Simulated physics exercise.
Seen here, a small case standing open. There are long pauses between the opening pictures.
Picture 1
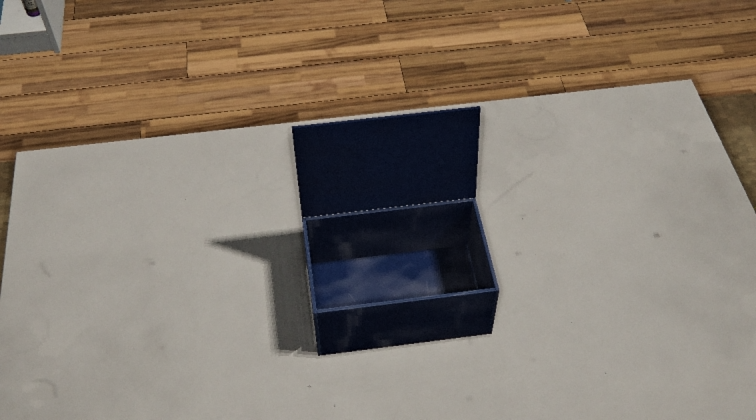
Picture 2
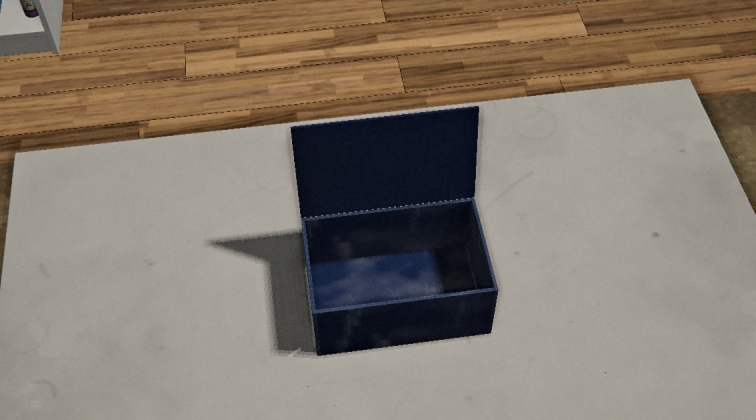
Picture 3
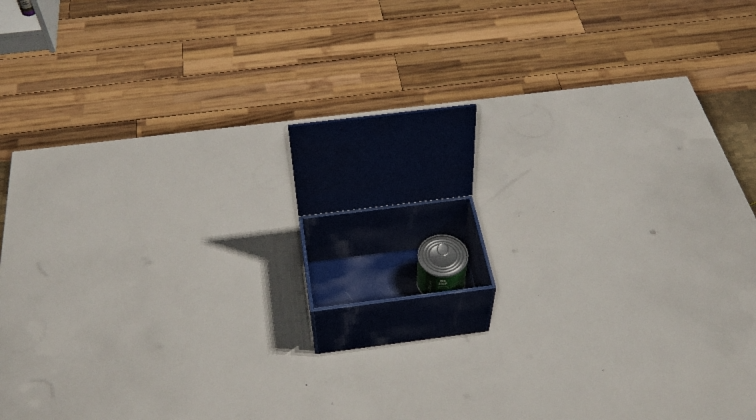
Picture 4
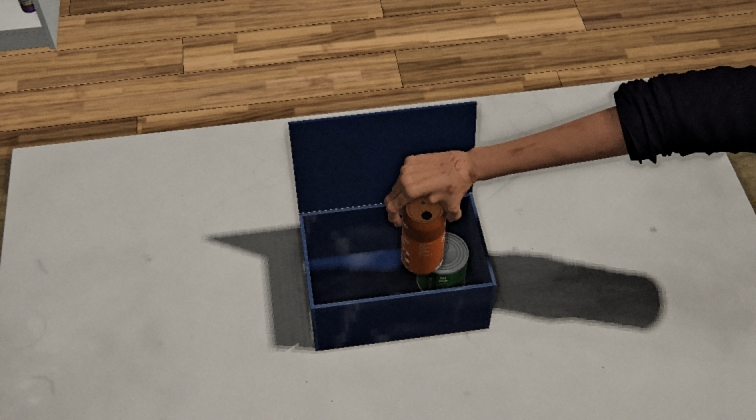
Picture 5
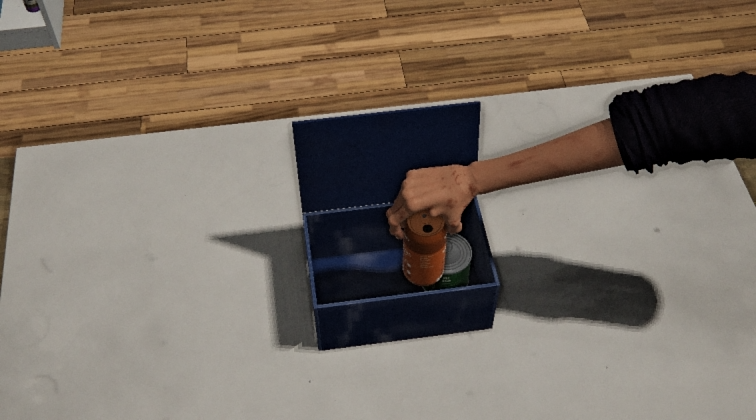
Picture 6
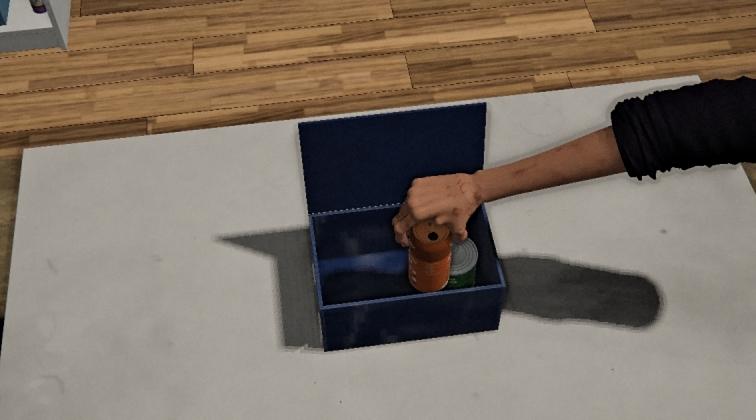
On a pale tabletop, an open dark blue box sat empty, then a green tin appeared inside it, and a hand reached in from the right and lowered an orange can beside the tin.
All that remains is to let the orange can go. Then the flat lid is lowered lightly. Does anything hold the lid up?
In the end the lid shuts flat.
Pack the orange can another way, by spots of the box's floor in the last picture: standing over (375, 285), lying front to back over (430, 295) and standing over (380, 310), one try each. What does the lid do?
First try: It will not close; second try: It closes; third try: It will not close.
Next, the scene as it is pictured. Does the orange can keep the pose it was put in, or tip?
It ends up tilted.
Then, 0.50 s on from there, orange can on its side near (374, 288).
Then, 1.40 s on from there, lid 72° above the rim; orange can on its side near (369, 259).
Then, 2.10 s on from there, lid 24° above the rim; orange can on its side near (369, 260).
In the end, lid shut; toppled in the box, orange can; green tin unmoved. At the end, from the last picture's camera, orange can near (369, 260).
